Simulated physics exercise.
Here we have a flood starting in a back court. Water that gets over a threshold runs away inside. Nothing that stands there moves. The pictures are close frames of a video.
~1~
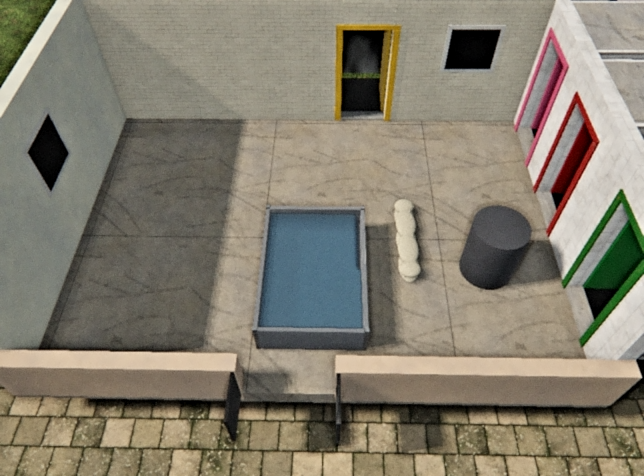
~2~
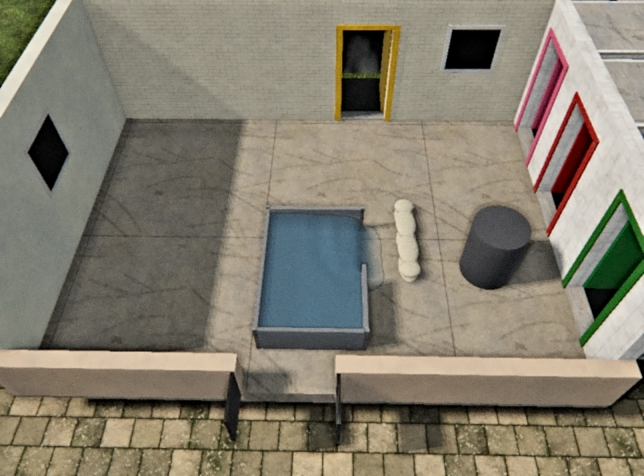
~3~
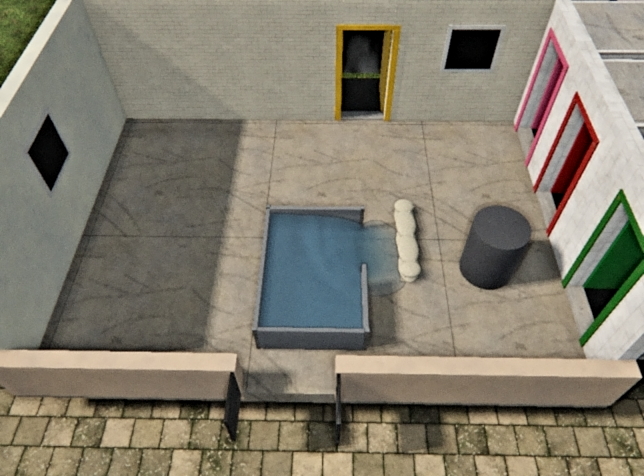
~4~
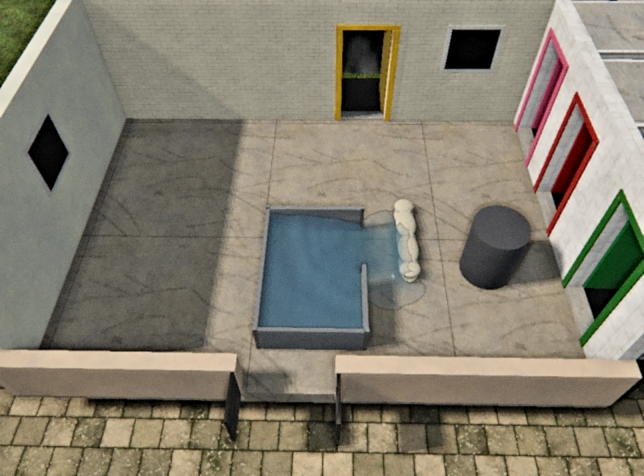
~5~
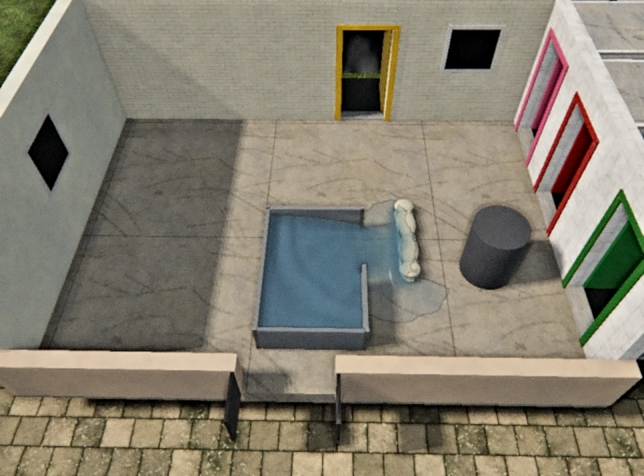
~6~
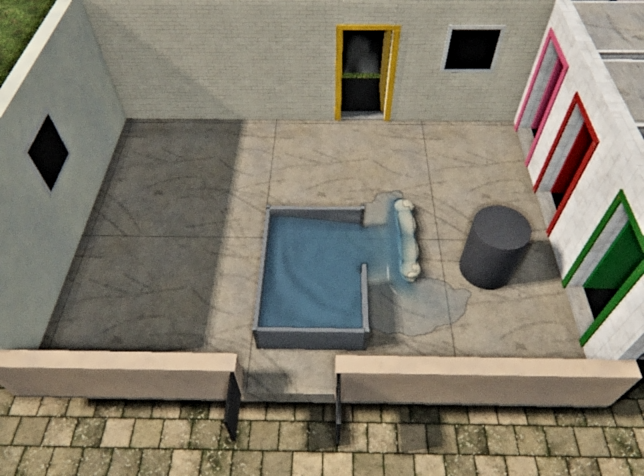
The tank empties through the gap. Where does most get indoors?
The yellow doorway takes the most.
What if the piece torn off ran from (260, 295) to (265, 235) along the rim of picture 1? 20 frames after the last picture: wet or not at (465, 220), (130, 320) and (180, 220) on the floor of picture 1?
In that order: Dry, wet, flooded.
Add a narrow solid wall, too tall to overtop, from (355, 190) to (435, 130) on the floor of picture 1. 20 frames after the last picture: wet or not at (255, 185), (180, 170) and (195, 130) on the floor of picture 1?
In that order: Awash, no water, clear.
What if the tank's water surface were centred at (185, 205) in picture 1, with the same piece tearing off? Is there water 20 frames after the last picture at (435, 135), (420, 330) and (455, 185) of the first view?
In that order: Under water, flooded, covered.
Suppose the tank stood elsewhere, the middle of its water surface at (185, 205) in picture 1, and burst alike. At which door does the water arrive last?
That is the one in green.
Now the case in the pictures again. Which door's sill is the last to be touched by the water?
That is the pink door.
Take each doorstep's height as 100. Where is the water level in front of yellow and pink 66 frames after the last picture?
Roughly 120 per cent, then 50 per cent.
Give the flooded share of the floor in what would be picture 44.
Near 60 in a hundred.
A moment on, water covers 20 % of the floor; pink door not reached, red door not reached, green door not reached, yellow door not reached.
Next, water covers 35 % of the floor; pink door not reached, red door not reached, green door not reached, yellow door a trickle in.
Then, water covers 40 % of the floor; pink door not reached, red door wet at the sill, nothing in, green door wet at the sill, nothing in, yellow door some in.
Later, water covers 60 % of the floor; pink door wet at the sill, nothing in, red door wet at the sill, nothing in, green door wet at the sill, nothing in, yellow door a lot in.
In the end, water covers 75 % of the floor; pink door wet at the sill, nothing in, red door wet at the sill, nothing in, green door wet at the sill, nothing in, yellow door a lot in; the yellow door has let in the most.
